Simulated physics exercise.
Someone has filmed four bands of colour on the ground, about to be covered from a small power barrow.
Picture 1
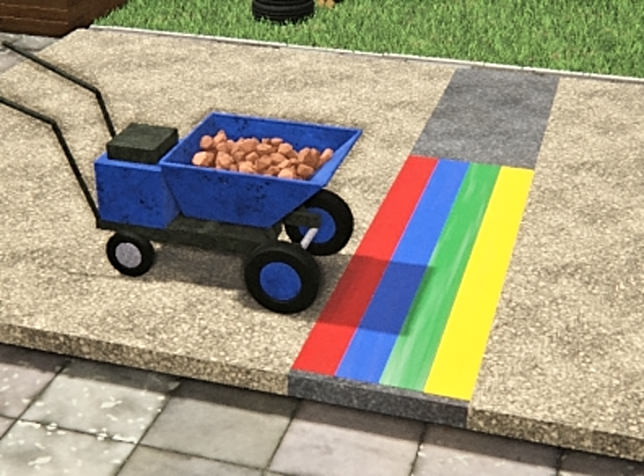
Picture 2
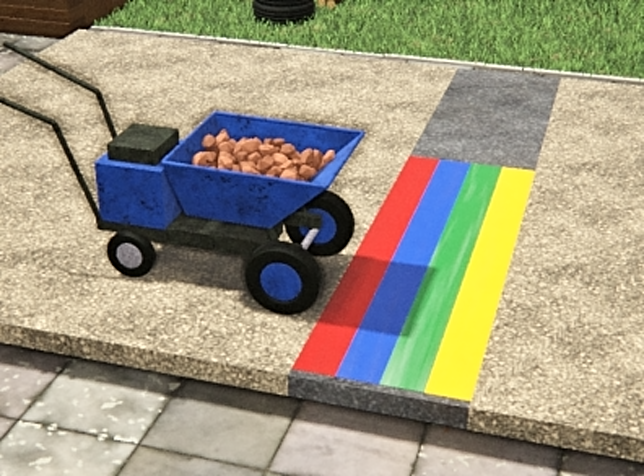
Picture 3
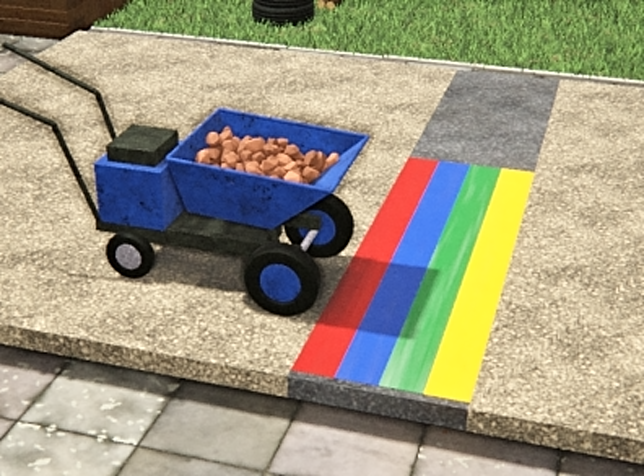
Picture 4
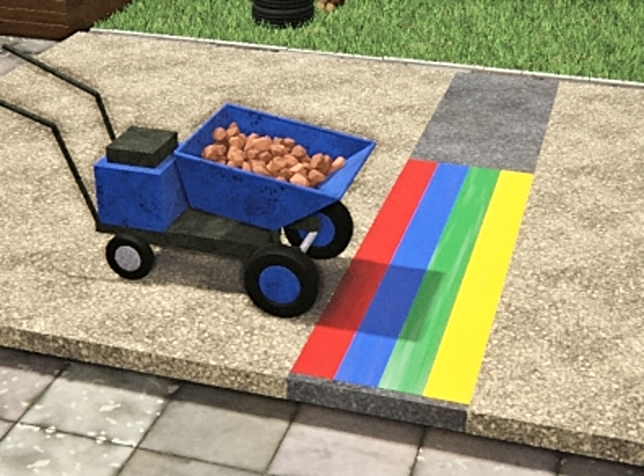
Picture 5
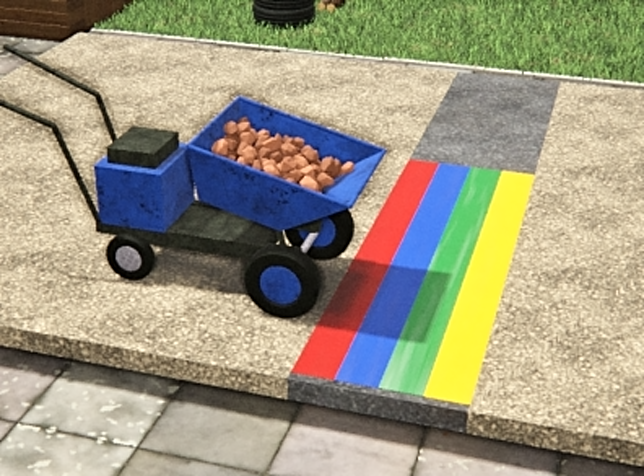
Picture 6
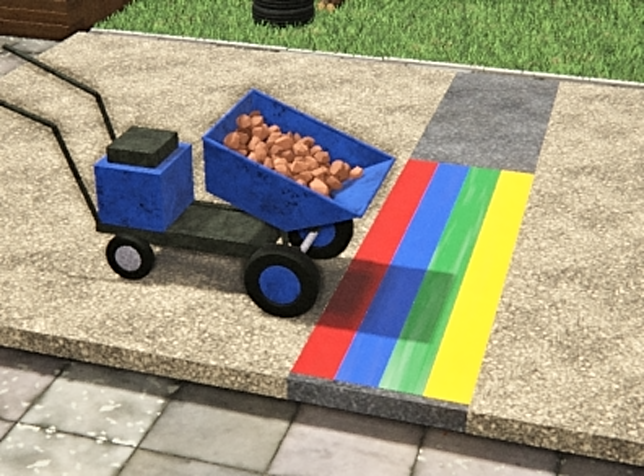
The clip opens on a blue power barrow loaded with lumps of rubble, standing level on paving beside red, blue, green and yellow strips. The skip begins to tilt slowly, its back rising and its lip shifting right and downward, until it is clearly tipped with the rubble still inside.
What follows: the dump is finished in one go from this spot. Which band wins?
The green strip carries the most.
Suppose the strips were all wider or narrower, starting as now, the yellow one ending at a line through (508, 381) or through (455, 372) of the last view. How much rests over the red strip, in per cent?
About 0 and 0 per cent.
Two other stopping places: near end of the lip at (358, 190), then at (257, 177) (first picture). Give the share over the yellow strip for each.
Roughly 40 per cent, and 10 per cent.
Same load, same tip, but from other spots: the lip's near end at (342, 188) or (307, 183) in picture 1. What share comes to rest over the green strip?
About 20 and 40 per cent.
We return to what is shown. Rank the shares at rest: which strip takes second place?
It is that yellow strip.
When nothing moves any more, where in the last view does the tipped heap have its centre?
Around (454, 301).
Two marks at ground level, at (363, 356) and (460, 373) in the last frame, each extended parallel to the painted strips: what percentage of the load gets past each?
Near 90 % and 20 %.
Soon, skip tipped steeply; all in the skip.
A while on, skip tipped steeply; about two thirds in the skip; about a quarter over the green strip; a small part over the yellow strip; a stray few off the paint.
Towards the end, skip tipped right over; a small part in the skip; a stray few over the blue strip; about a third over the green strip; about a quarter over the yellow strip; a small part off the paint.
Finally, skip tipped right over; a small part in the skip; none over the red strip; a stray few over the blue strip; about a third over the green strip; about a quarter over the yellow strip; a small part off the paint.
